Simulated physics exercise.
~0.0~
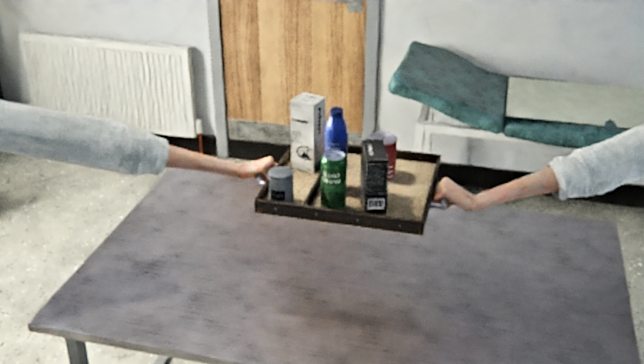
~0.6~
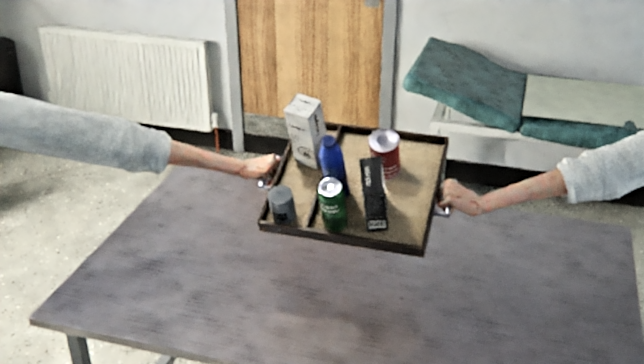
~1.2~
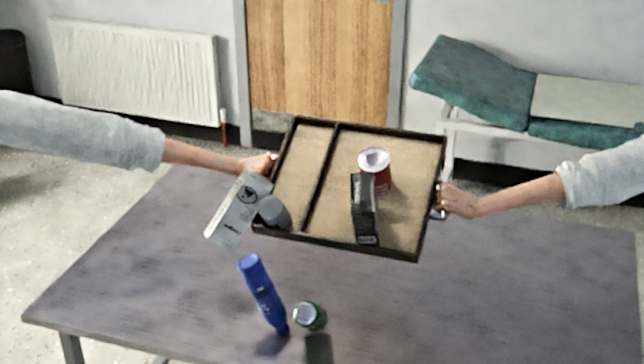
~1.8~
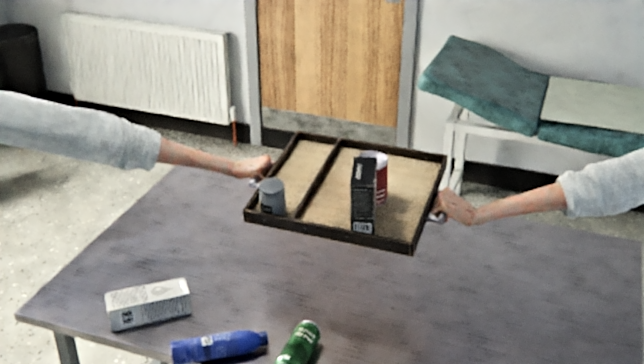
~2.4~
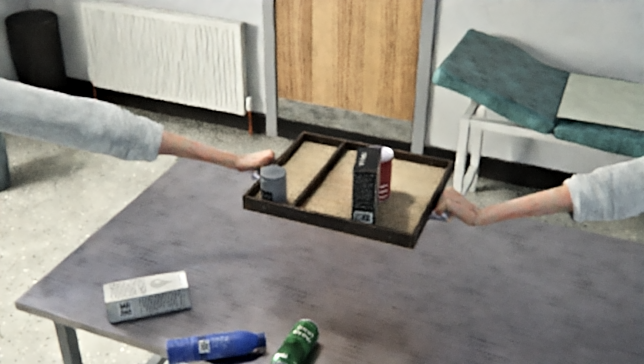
Two hands tipped a loaded tray towards the near side, and a blue bottle, a green can and a white carton tumbled onto the table; once it was levelled, the black packet, grey jar and red tin still stood on it.
